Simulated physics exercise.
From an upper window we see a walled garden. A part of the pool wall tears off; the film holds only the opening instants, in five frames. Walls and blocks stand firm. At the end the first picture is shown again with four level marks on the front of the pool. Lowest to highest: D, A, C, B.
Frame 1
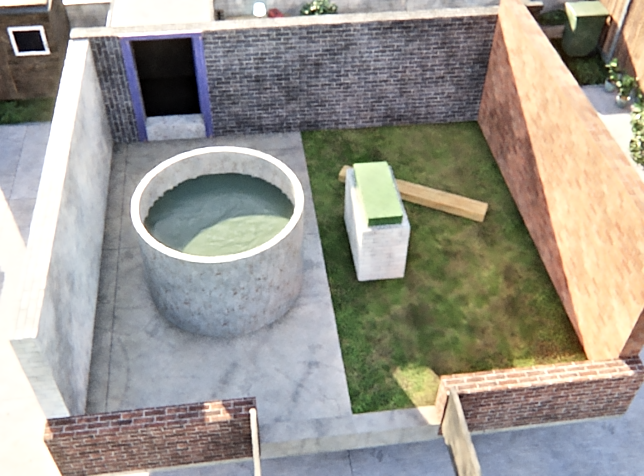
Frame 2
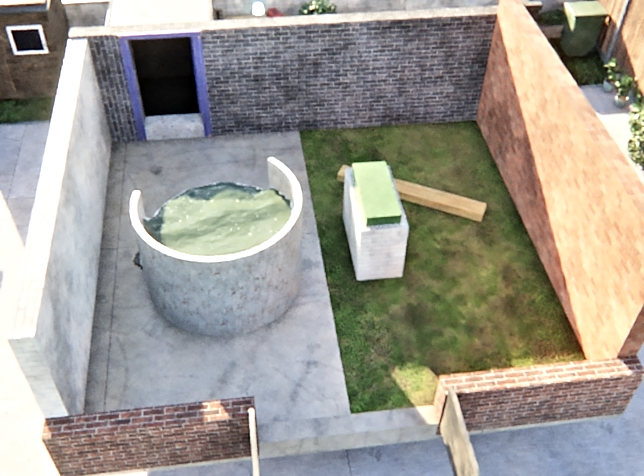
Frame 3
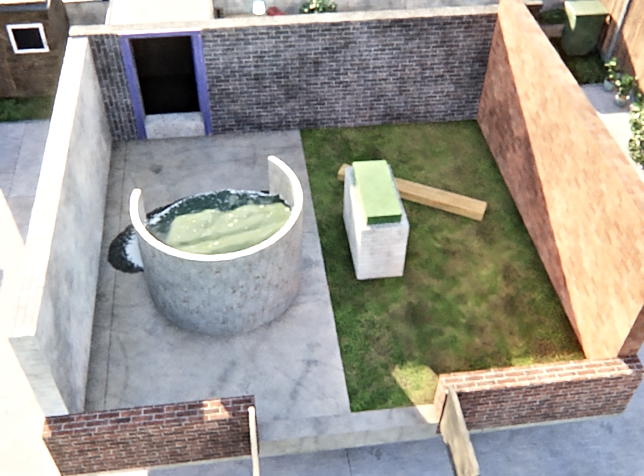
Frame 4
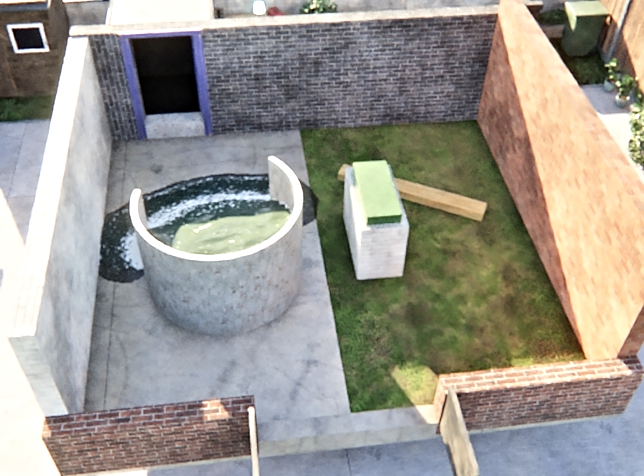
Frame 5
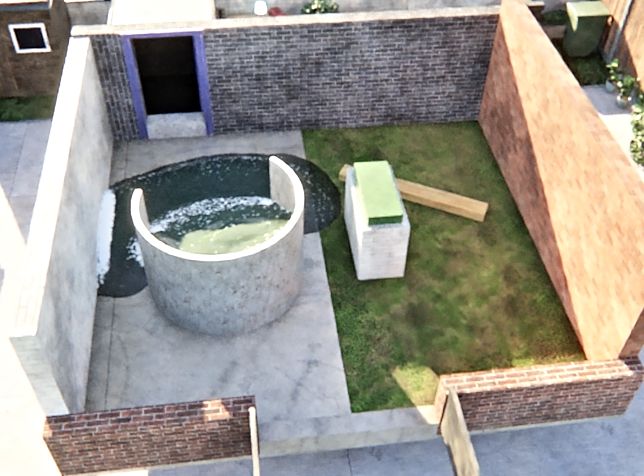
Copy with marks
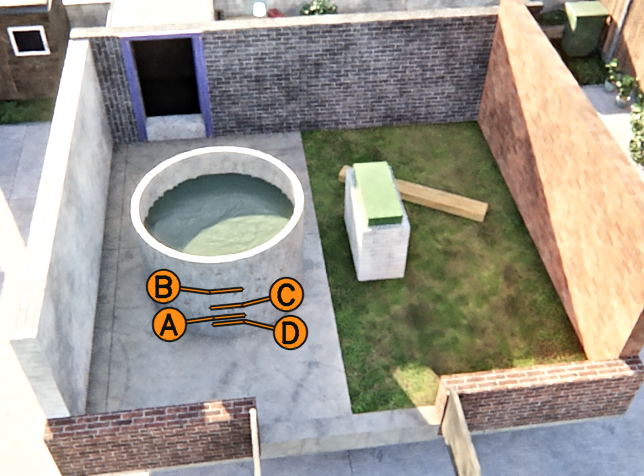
At the start, a round concrete pool of still green water stands in a walled garden beside a grass strip with a pale block and plank. Then its back wall is gone, and water pours out behind, spreading first left across the paving, then around the back and right onto the grass's edge.
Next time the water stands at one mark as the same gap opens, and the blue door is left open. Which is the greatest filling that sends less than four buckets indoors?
The answer is level C.
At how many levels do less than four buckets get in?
Three of the four.
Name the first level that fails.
That would be B.
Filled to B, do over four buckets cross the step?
Yes.
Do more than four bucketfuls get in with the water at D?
No.
On the marked copy, A at (228, 316); B at (225, 290); C at (227, 306); D at (229, 323); from the bottom up D, A, C, B.
With A, nothing gets over.
With B, about 12 bucketfuls get in.
With C, a bucket or two gets in.
With D, nothing gets over.
